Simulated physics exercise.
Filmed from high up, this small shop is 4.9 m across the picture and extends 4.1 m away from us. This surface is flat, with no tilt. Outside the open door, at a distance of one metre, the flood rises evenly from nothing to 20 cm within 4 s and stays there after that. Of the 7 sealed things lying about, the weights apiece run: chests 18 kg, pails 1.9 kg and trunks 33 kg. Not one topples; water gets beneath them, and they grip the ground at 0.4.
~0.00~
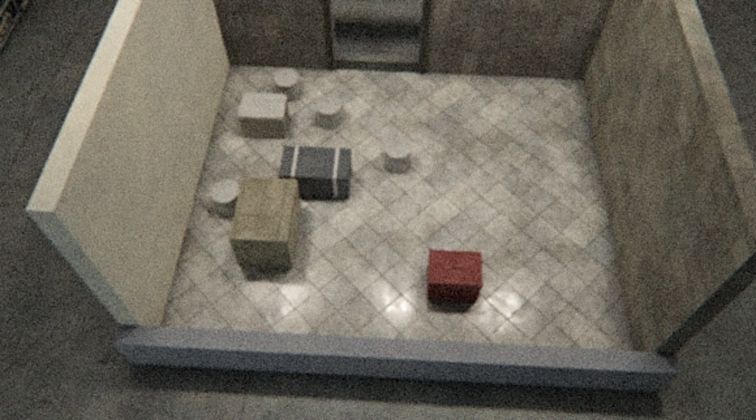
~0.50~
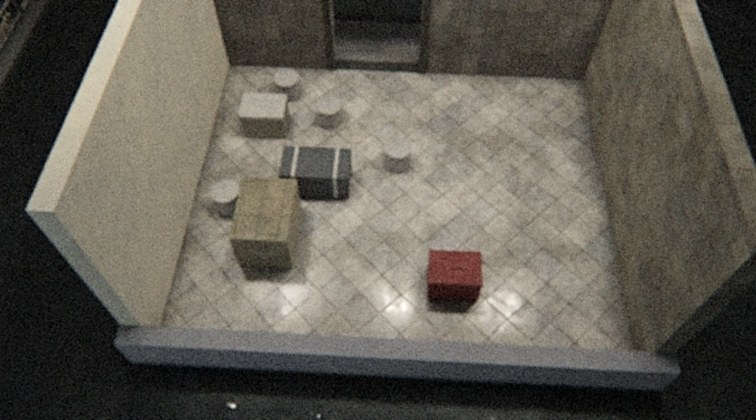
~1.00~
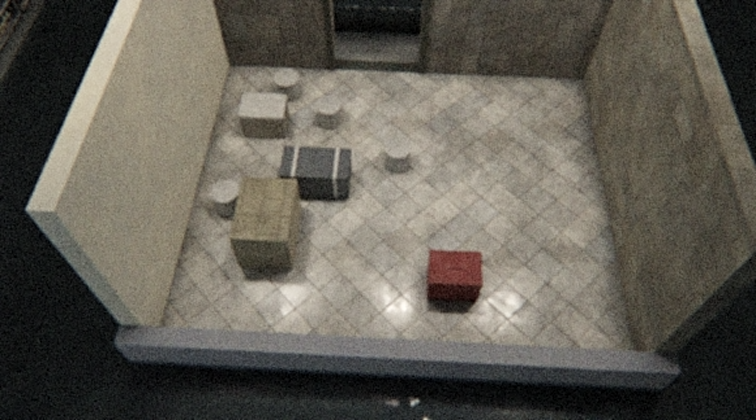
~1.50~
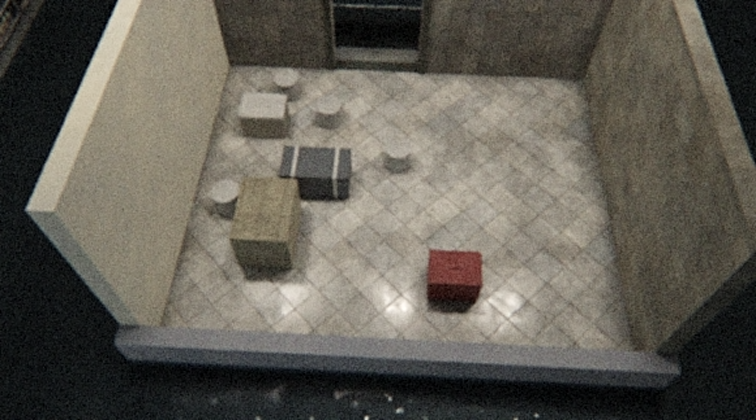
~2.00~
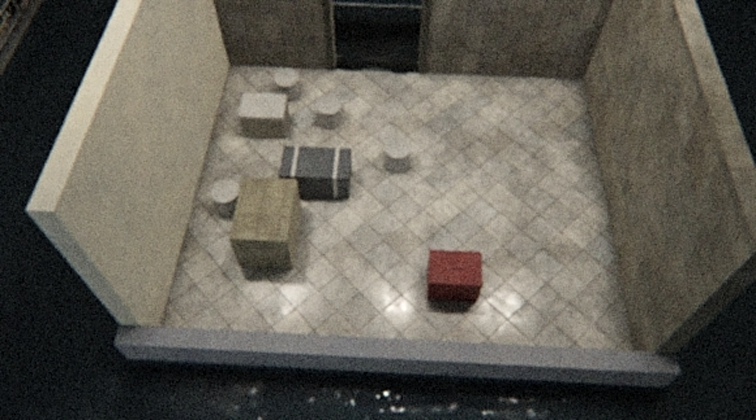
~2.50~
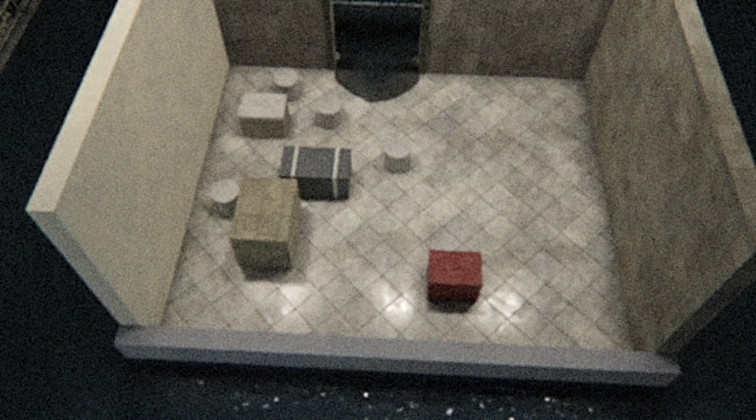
Dark water surrounds a small room of still boxes and pails, then enters through the doorway.
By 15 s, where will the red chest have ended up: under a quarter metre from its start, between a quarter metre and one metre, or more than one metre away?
It ends up more than one metre from where it began.
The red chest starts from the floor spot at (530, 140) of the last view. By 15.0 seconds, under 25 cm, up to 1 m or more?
By then it keeps its spot.
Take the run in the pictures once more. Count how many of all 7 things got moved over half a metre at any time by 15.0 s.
Count: 4.
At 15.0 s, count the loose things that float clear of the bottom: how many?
Count: 6.
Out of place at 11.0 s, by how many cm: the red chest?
It has shifted about 30 cm.
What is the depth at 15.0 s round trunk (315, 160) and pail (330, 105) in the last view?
Around 11 cm and 12 cm.
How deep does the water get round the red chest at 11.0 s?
8 cm, roughly.
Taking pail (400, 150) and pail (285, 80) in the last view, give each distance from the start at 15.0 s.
In turn: 250 cm, 30 cm.
After 3.5 s the red chest is near (456, 267), 0.0 m from its start, aground; 0 afloat.
After 6.8 s the red chest is near (456, 267), 0.0 m from its start, aground; 2 afloat.
After 11.0 s the red chest is near (434, 285), 0.3 m from its start, afloat; 5 afloat.
After 15.0 s the red chest is near (297, 273), 1.6 m from its start, afloat; 6 afloat.
